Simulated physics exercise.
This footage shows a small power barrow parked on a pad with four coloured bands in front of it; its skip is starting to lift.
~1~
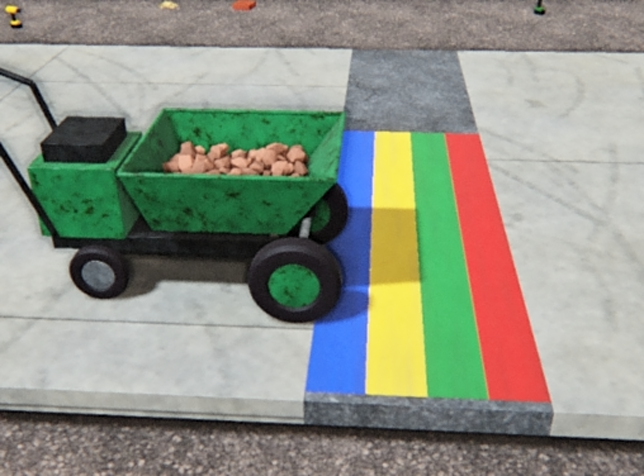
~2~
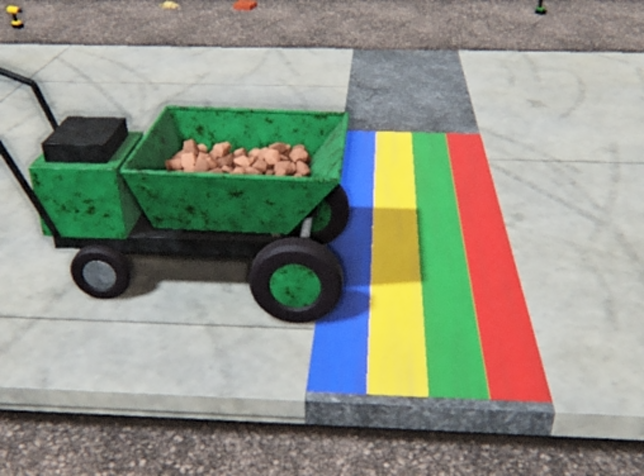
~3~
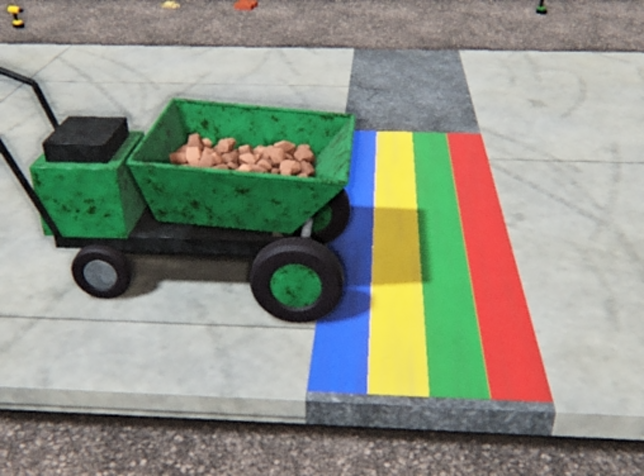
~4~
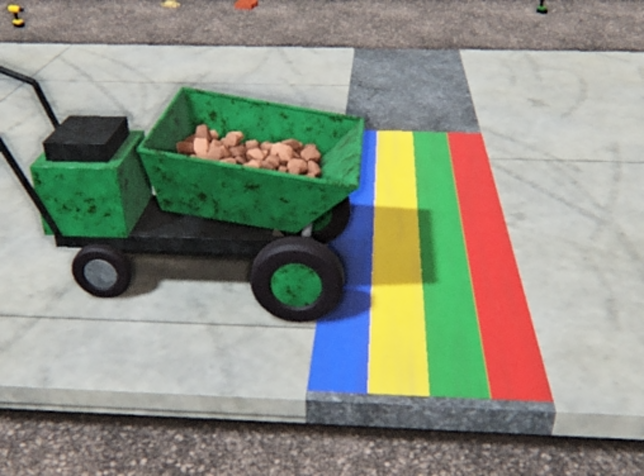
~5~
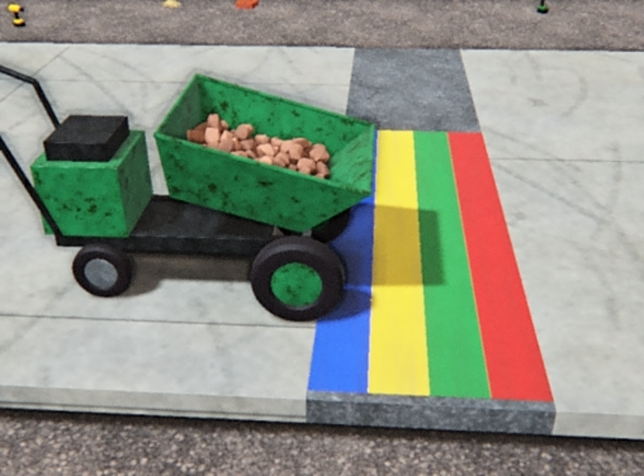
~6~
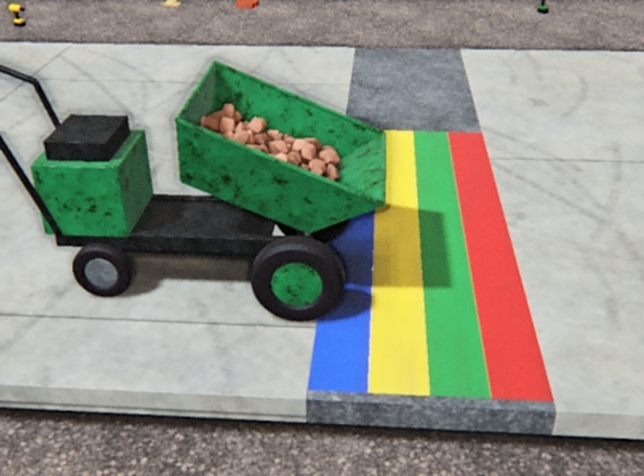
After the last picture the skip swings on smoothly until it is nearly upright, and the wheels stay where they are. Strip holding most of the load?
Green.
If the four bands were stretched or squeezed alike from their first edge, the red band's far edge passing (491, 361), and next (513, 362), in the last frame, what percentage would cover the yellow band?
The first painting gives around 0 per cent, the second around 0 per cent.
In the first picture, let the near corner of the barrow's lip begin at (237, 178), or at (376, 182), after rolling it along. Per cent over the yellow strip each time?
About 30 % and 0 %.
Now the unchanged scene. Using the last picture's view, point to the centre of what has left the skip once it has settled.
Resting centre, last picture - approx. (471, 278).
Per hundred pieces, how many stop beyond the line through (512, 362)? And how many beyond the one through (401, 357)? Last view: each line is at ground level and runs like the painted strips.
Estimate, first then second: 20 %, 80 %.
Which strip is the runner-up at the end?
The red one.
Soon, skip tipped steeply; all in the skip.
A while on, skip tipped right over; most in the skip; a stray few over the yellow strip; about a quarter over the green strip; a stray few over the red strip.
Towards the end, skip tipped right over; about a quarter in the skip; a stray few over the yellow strip; about a third over the green strip; about a quarter over the red strip; a small part off the paint.
Finally, skip tipped right over; about a quarter in the skip; none over the blue strip; a small part over the yellow strip; about a third over the green strip; about a quarter over the red strip; a small part off the paint.
